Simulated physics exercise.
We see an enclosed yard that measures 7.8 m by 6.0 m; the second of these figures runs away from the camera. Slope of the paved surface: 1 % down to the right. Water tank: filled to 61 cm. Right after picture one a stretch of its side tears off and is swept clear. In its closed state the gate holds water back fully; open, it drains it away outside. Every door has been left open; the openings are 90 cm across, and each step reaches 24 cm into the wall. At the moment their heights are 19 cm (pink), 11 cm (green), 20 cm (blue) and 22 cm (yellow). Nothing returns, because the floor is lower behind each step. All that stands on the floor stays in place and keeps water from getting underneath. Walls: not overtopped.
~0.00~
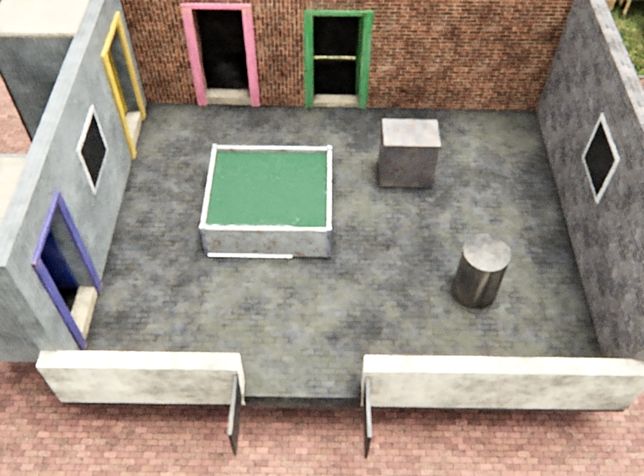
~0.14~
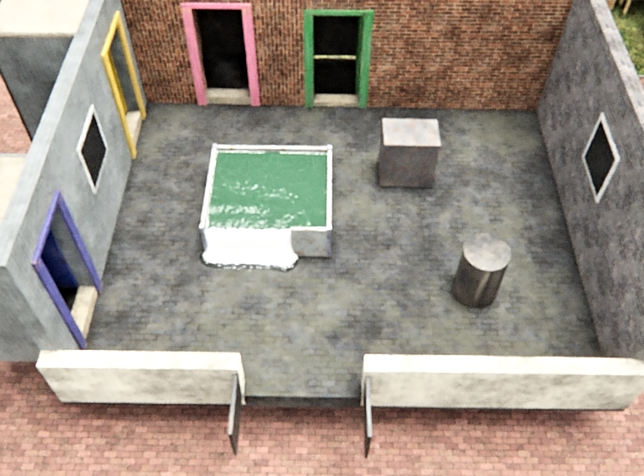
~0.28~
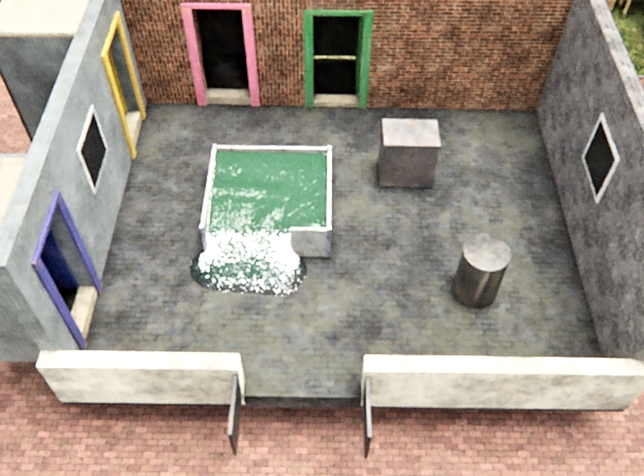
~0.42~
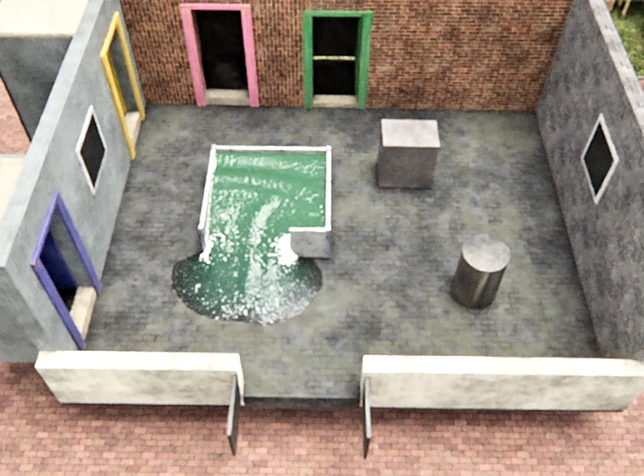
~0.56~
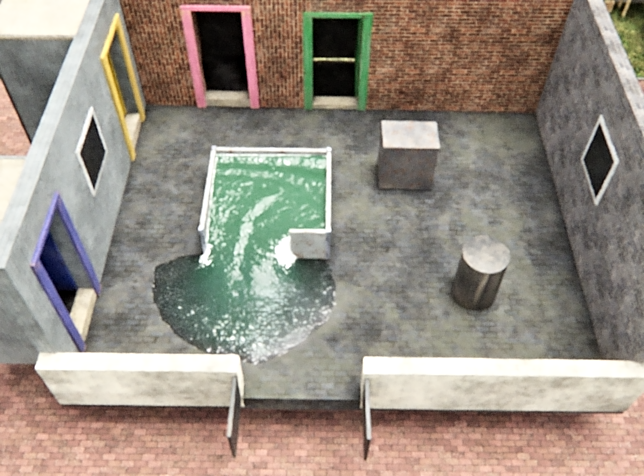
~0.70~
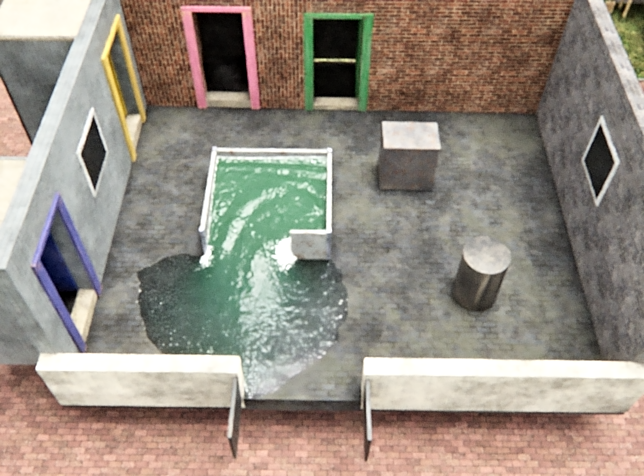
Green water burst through the front side of a raised tank in a walled yard, foaming onto the grey paving, then spread into a wide, dark puddle toward the blue door and the front wall.
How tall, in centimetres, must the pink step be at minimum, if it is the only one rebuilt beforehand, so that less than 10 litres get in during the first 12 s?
It needs to be at least 8.5 cm tall.
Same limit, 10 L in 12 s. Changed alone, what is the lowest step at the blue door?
About 17 cm at blue.
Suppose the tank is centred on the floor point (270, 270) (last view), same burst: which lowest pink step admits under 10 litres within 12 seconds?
Roughly 7.5 centimetres.
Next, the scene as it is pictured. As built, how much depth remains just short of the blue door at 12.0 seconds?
2.0 cm.
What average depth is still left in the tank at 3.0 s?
It averages near 20 cm.
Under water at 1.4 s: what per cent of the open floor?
Near 20 per cent of the open floor.
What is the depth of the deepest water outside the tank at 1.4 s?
Max depth: Around 34 cm.
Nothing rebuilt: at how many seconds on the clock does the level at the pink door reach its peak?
Peak time: About 5.0 s.
After 1.4 s water covers 20 % of the floor, deepest (34 cm) near (213, 382); it has not reached the pink door.
After 3.0 s water covers 25 % of the floor, deepest (26 cm) near (89, 380); it has not reached the pink door.
After 12.0 s water covers 85 % of the floor, deepest (8 cm) near (534, 115); 4 cm at the pink door, 0 litres in over its 19 cm step.
At the pink door as built, the water arrived by 4.8 s and peaked near 13 cm at 5.0 s.
Run again over the same 12 s with other heights there, 20 litres in over 7 cm, 6 litres over 9.5 cm. The limit of 10 litres is kept from about 8.5 cm up.
